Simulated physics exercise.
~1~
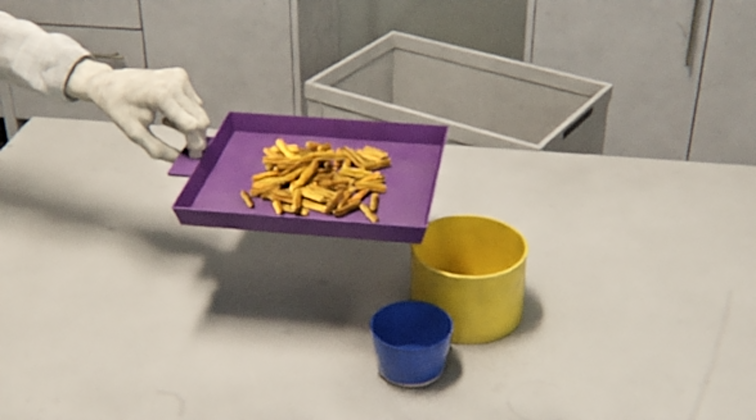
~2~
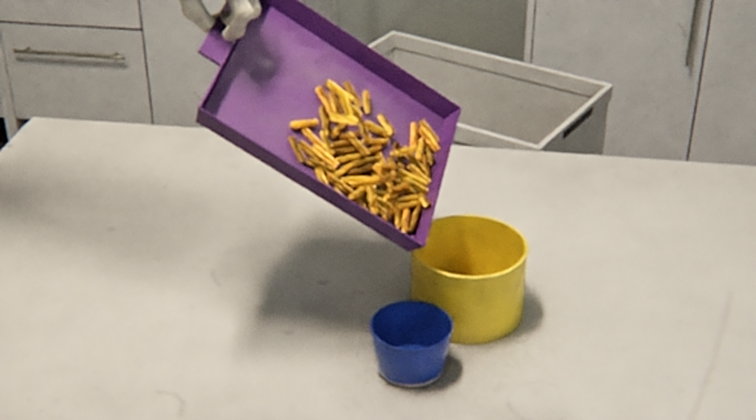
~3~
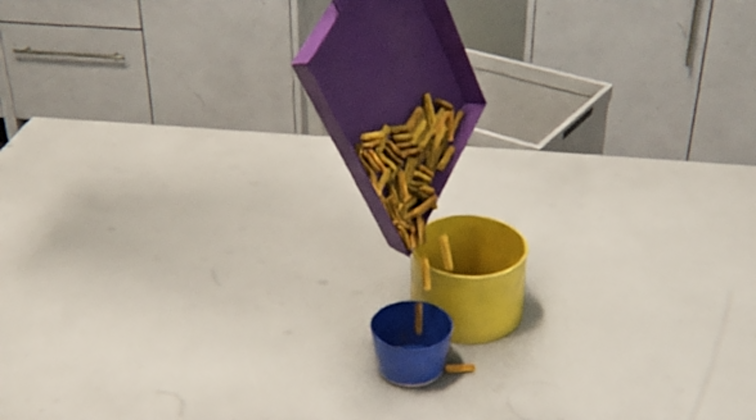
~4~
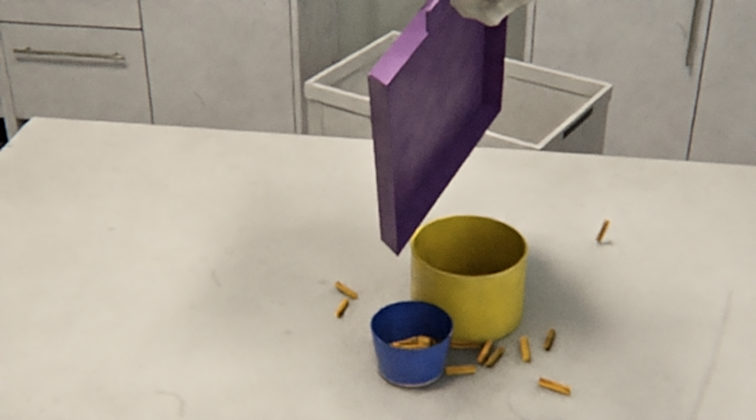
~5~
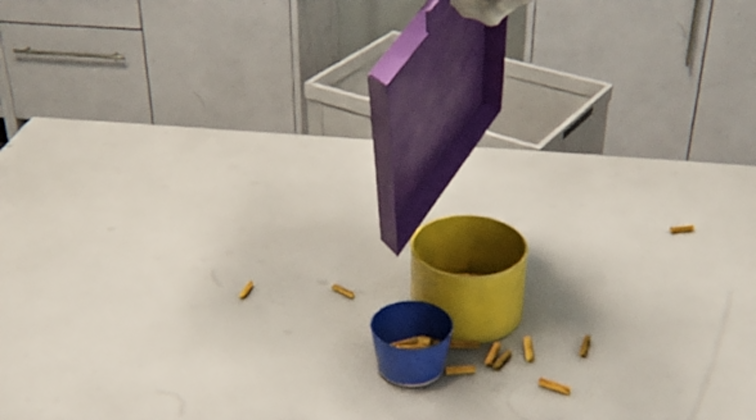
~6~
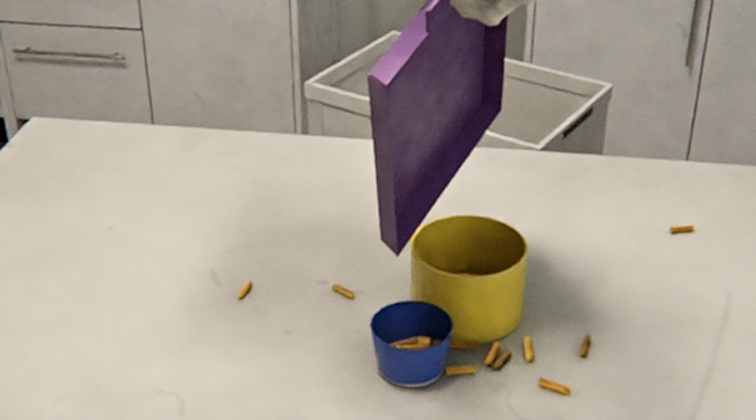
A purple tray heaped with short golden pieces of dry pasta, gripped by a white-gloved hand, hovers over a pale table in a kitchen-like room, seen from slightly above by a still camera. A yellow pot stands below to the right, with a smaller blue dish in front of it and an open bin behind the table. The hand lifts the tray and tips it steeply rightward until pasta slides off its lower corner. Pieces drop into both containers, while some scatter across the table. The emptied tray stays tilted above the pot, and the strays come to rest.
